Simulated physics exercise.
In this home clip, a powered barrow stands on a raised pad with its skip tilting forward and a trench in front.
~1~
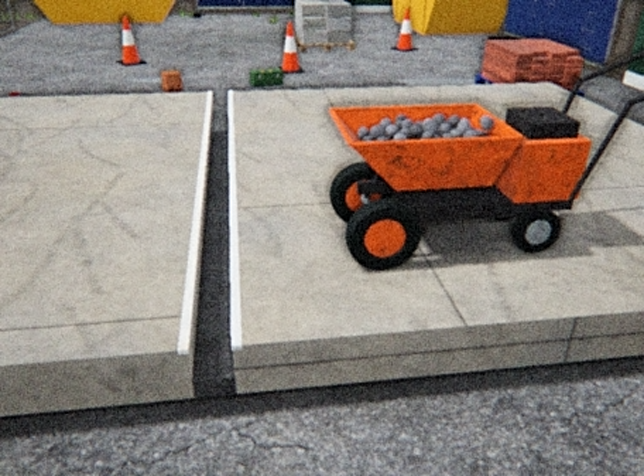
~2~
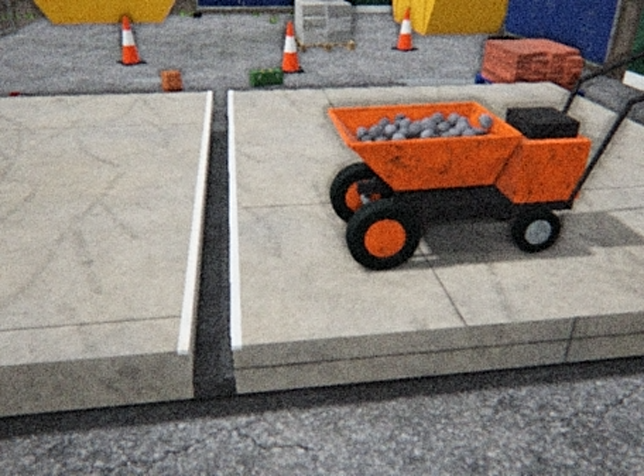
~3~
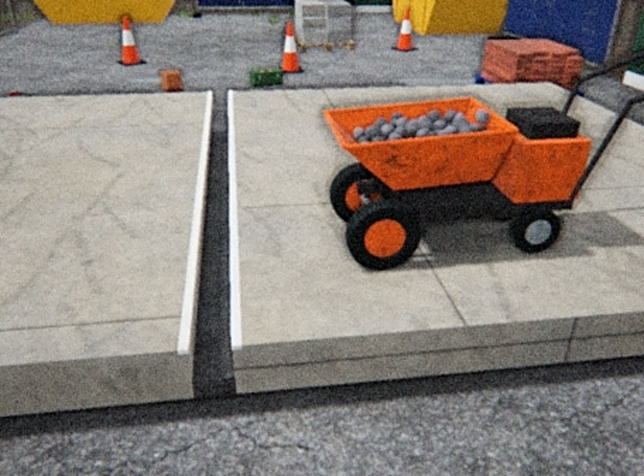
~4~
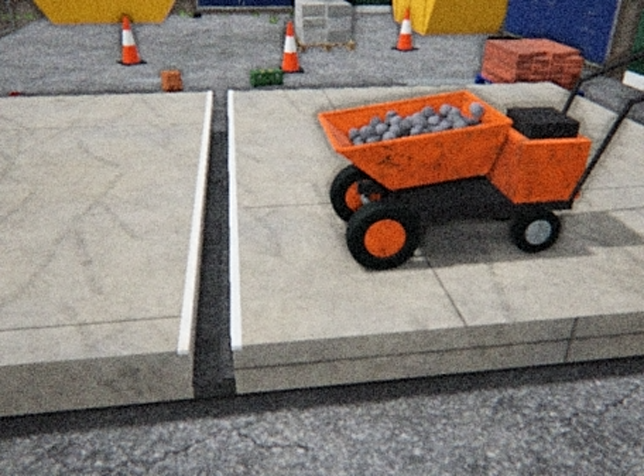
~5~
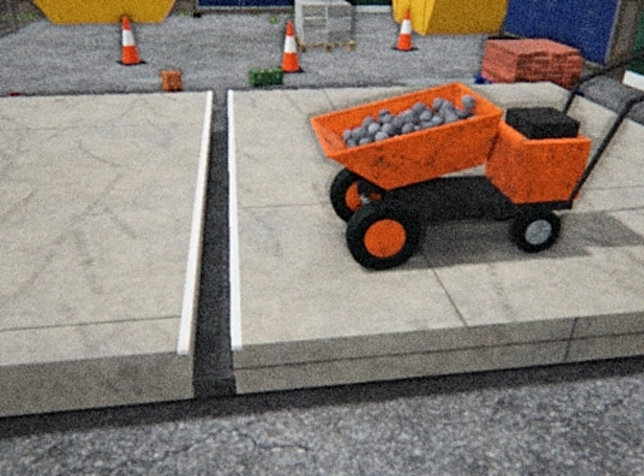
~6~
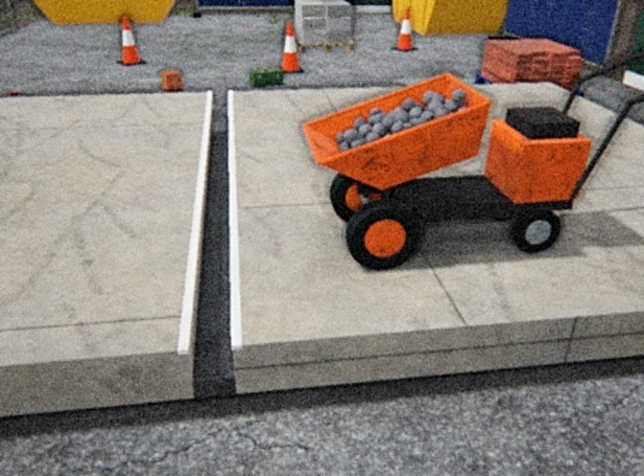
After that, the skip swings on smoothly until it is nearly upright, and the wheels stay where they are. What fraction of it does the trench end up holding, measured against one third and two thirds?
The trench holds between one third and two thirds of it.
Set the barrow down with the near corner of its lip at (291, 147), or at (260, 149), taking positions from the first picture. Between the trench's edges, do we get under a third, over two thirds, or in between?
For the first position, the middle third; for the second, under a third.
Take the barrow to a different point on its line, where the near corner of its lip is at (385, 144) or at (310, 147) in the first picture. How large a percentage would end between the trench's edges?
The first stop gives 30 per cent; the second gives 70 per cent.
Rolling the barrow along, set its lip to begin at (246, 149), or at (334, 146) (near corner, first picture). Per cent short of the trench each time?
About 0 %, then 30 %.
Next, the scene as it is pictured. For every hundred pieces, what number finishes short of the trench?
It works out to roughly 40 percent.
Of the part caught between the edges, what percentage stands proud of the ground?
5 per cent or thereabouts.
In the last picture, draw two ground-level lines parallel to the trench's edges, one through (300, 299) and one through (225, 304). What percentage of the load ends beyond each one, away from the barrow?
Estimate: 90 %, then 50 %.
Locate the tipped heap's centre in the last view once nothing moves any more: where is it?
Centre at rest, last view: Approx. (224, 249).
Soon after the last picture, skip tipped steeply; all in the skip.
A little later, skip tipped steeply; about two thirds in the skip; about a quarter short of the trench; a small part in or heaped over the trench; a small part falling.
Later still, skip tipped right over; a small part in the skip; about a third short of the trench; about half in or heaped over the trench; a small part beyond it.
At rest, skip tipped right over; a small part in the skip; about a third short of the trench; about half in or heaped over the trench; a small part beyond it.
